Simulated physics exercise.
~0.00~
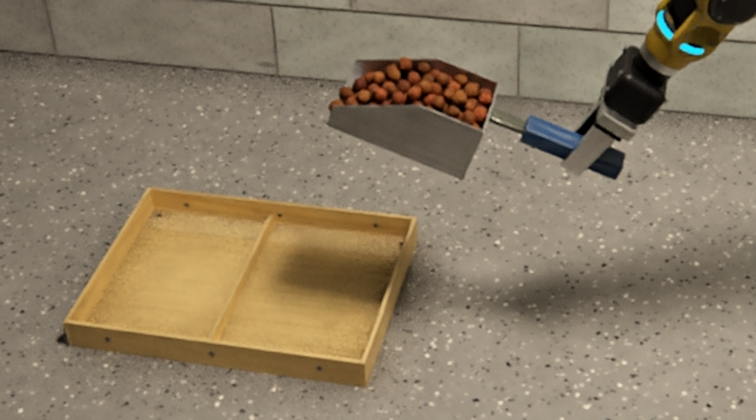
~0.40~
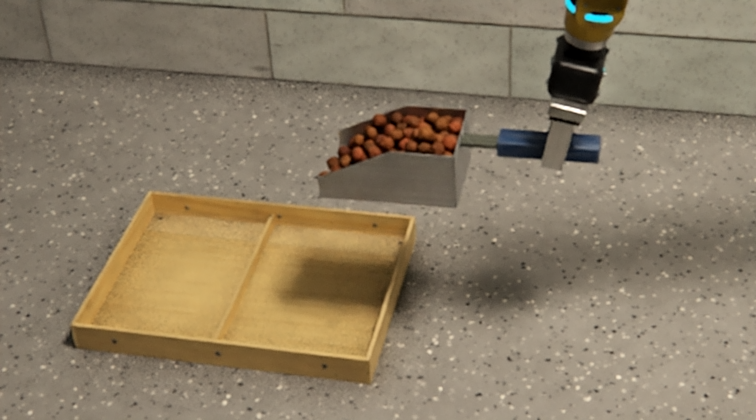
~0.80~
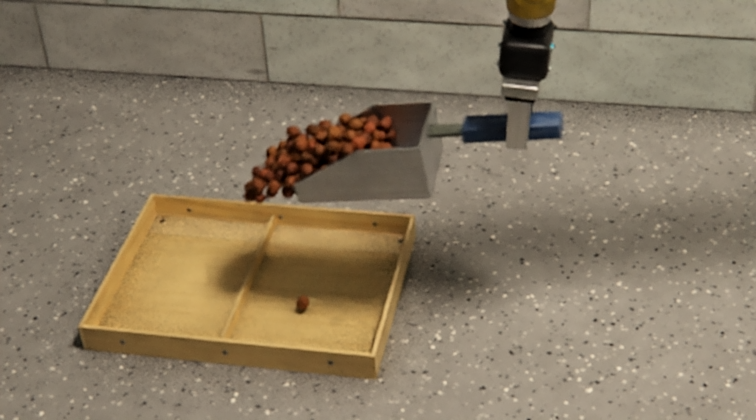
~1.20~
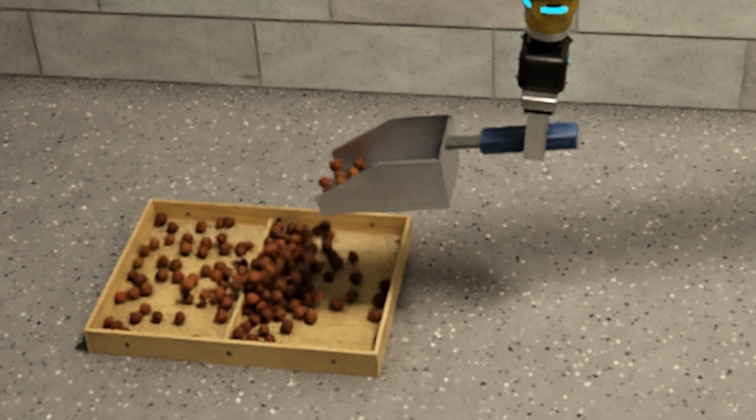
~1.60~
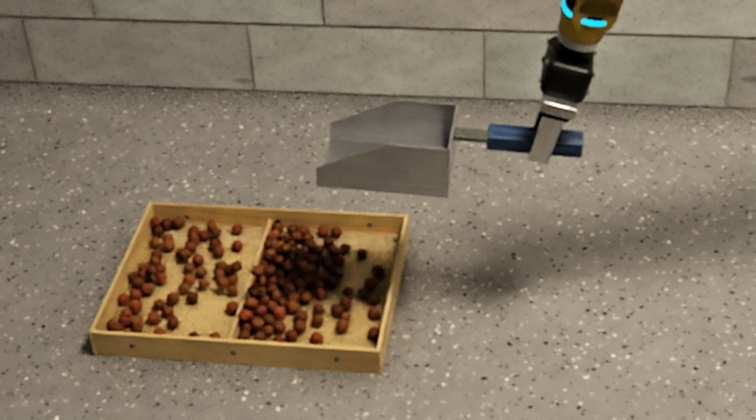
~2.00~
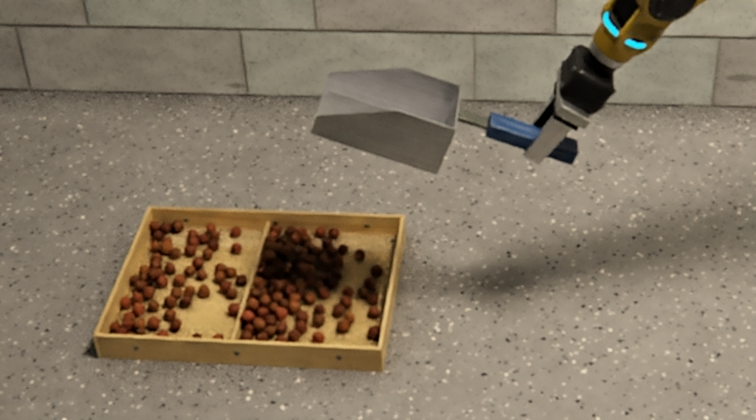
On a speckled counter, a robot arm tips a scoop, emptying hazelnuts into a divided tray.
